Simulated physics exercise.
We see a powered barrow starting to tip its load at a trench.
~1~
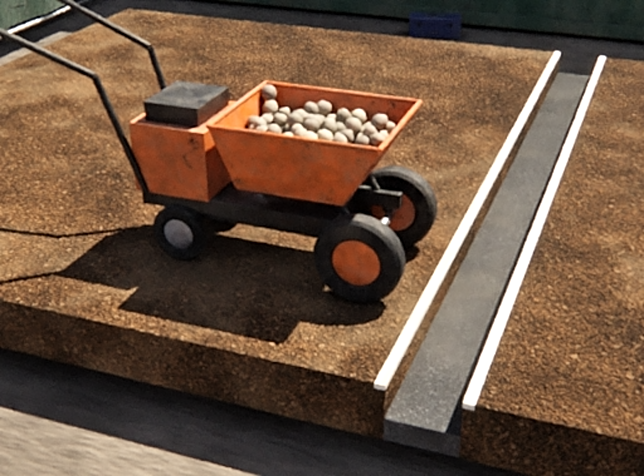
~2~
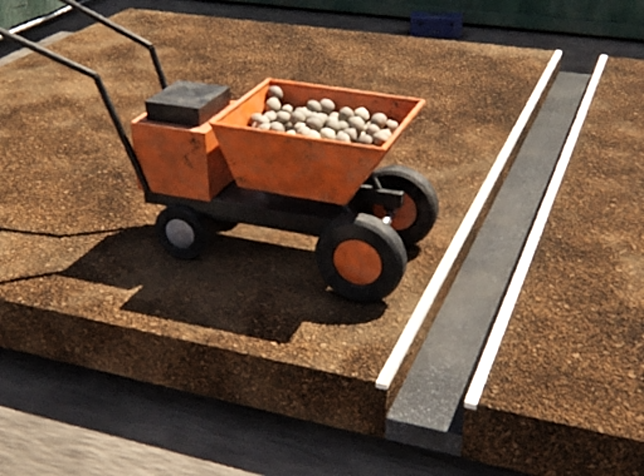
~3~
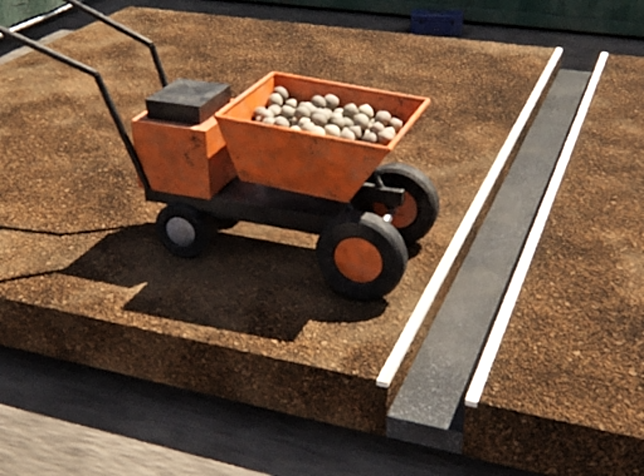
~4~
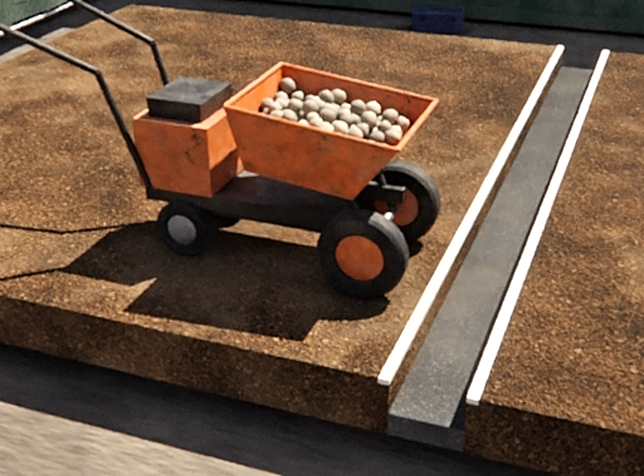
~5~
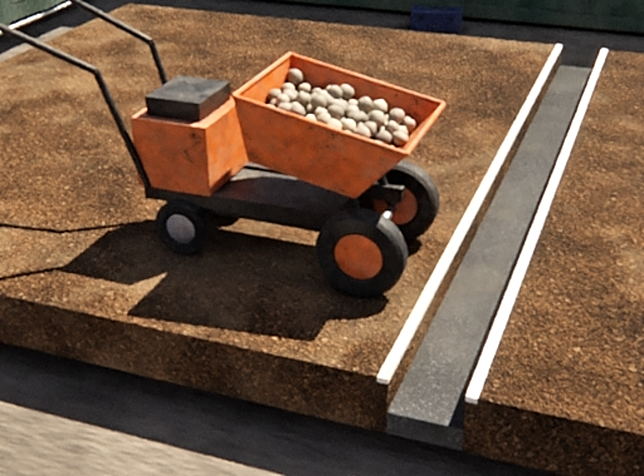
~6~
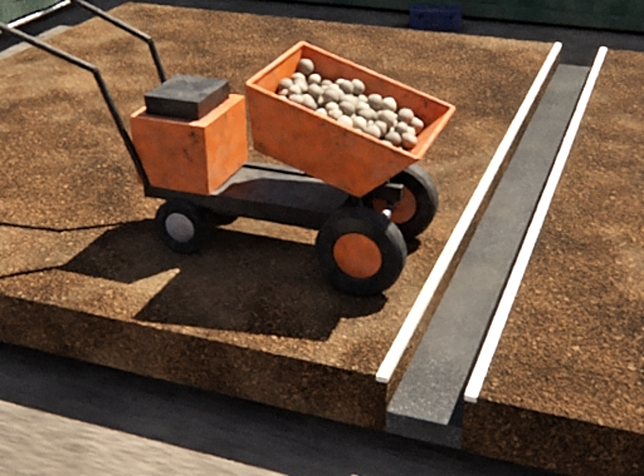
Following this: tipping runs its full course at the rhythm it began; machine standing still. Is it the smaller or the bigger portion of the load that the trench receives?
A minority.
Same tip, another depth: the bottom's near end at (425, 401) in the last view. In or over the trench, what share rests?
30 %.
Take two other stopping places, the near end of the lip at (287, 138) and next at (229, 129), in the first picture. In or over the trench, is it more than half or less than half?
To start, the greater share; after that, the lesser share.
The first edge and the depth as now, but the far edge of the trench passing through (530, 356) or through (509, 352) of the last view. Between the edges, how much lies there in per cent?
For the first it's 70 per cent, for the second 50 per cent.
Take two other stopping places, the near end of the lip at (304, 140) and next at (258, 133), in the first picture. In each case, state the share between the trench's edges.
About 90 and 50 per cent.
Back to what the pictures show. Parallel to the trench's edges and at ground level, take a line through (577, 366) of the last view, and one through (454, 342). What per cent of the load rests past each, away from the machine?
Respectively 20 and 80 percent.
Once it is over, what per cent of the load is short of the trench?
That share is about 0 percent.
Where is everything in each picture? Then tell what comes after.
The first picture shows lip of the skip at (379, 151), level; top of the load at (312, 123), river pebbles; first edge of the trench at (404, 339); far edge at (487, 356), the trench over half as wide as the skip, and about half as deep as wide.
The second picture shows lip of the skip at (382, 151), level; top of the load at (315, 121).
The third picture shows lip of the skip at (388, 150), tipped barely; top of the load at (305, 125).
The fourth picture shows lip of the skip at (397, 151), tipped a little; top of the load at (310, 108).
The fifth picture shows lip of the skip at (406, 154), tipped a little; top of the load at (312, 111).
The sixth picture shows lip of the skip at (416, 160), tipped clearly; top of the load at (314, 92); first edge of the trench at (406, 331); far edge at (489, 348).
Soon, skip tipped steeply; all in the skip.
A while on, skip tipped right over; most in the skip; a stray few in or heaped over the trench; a small part beyond it; a small part falling.
Towards the end, skip tipped right over; about a quarter in the skip; a small part in or heaped over the trench; about two thirds beyond it.
Finally, skip tipped right over; a stray few in the skip; about a third in or heaped over the trench; about two thirds beyond it.
